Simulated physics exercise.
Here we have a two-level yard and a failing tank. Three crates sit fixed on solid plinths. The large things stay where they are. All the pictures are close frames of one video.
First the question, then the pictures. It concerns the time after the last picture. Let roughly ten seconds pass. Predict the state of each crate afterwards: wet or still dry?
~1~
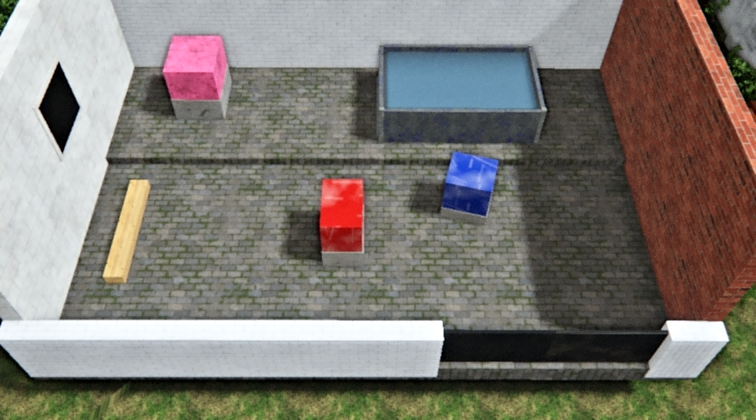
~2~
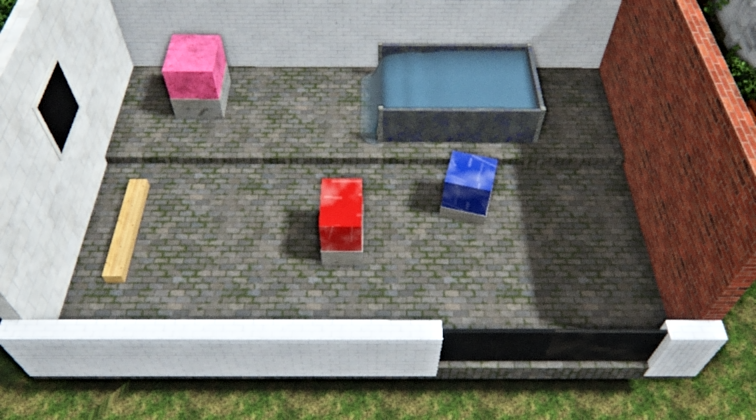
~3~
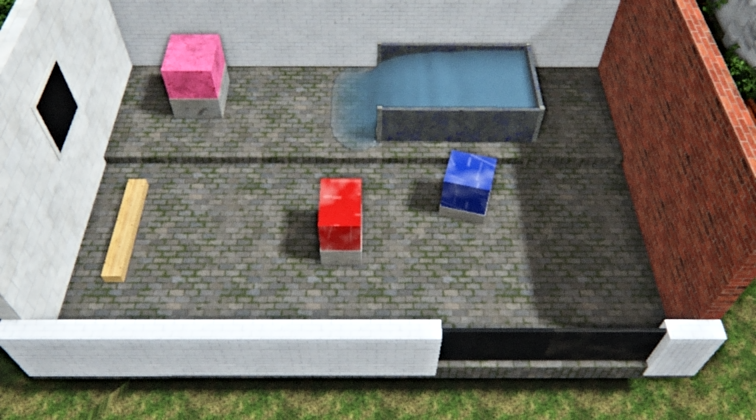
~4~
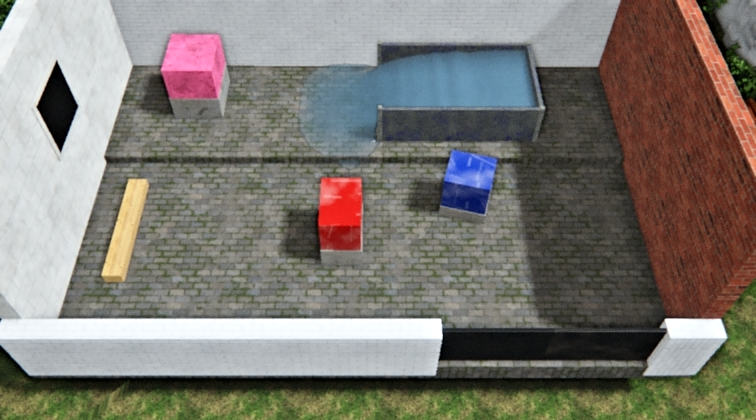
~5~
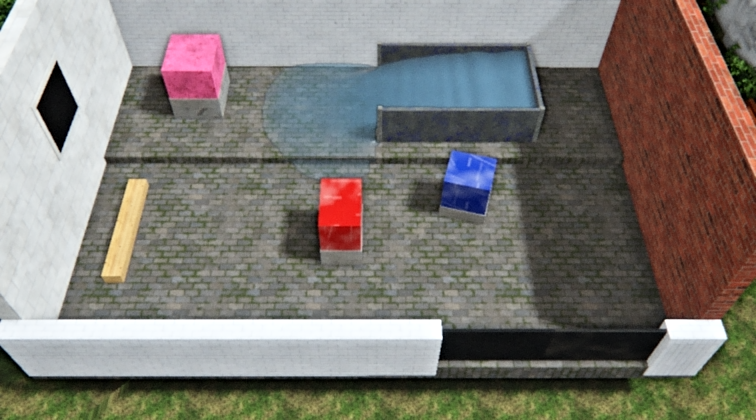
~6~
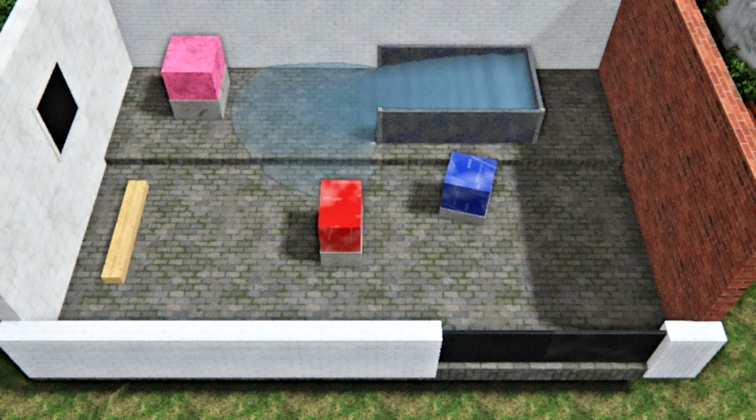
At the end, the blue crate is never reached; the pink crate is never reached; the red crate is never reached.
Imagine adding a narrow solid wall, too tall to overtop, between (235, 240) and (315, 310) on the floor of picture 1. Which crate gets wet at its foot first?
It's the pink-painted one.
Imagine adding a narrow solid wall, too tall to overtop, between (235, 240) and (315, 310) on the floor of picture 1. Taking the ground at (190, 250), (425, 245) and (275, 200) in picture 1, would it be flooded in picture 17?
One by one: Soaked, spared, soaked.
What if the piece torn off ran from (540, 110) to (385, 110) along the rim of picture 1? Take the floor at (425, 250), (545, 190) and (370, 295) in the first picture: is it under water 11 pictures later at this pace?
In the order given, the spots are swamped, swamped and swamped.
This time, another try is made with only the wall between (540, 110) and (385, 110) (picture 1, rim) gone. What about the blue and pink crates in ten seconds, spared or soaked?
My take: The blue crate gets flooded, while the pink crate stays clear.
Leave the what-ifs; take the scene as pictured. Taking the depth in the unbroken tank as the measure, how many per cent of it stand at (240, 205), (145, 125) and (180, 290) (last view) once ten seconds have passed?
The depths come to near 14, 4 and 16 per cent respectively.
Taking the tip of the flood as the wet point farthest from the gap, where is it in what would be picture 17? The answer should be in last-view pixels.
Close to (80, 253), I think.
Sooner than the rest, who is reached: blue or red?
The red one, then.
A moment on, water covers 25 % of the floor; the blue crate not reached, the pink crate water round its plinth, the red crate water round its plinth.
Next, water covers 35 % of the floor; the blue crate not reached, the pink crate water round its plinth, the red crate water round its plinth.
Then, water covers 45 % of the floor; the blue crate not reached, the pink crate water round its plinth, the red crate water round its plinth.
Later, water covers 65 % of the floor; the blue crate not reached, the pink crate water round its plinth, the red crate water round its plinth.
In the end, water covers 85 % of the floor; the blue crate stayed above the water, the pink crate stayed above the water, the red crate stayed above the water.
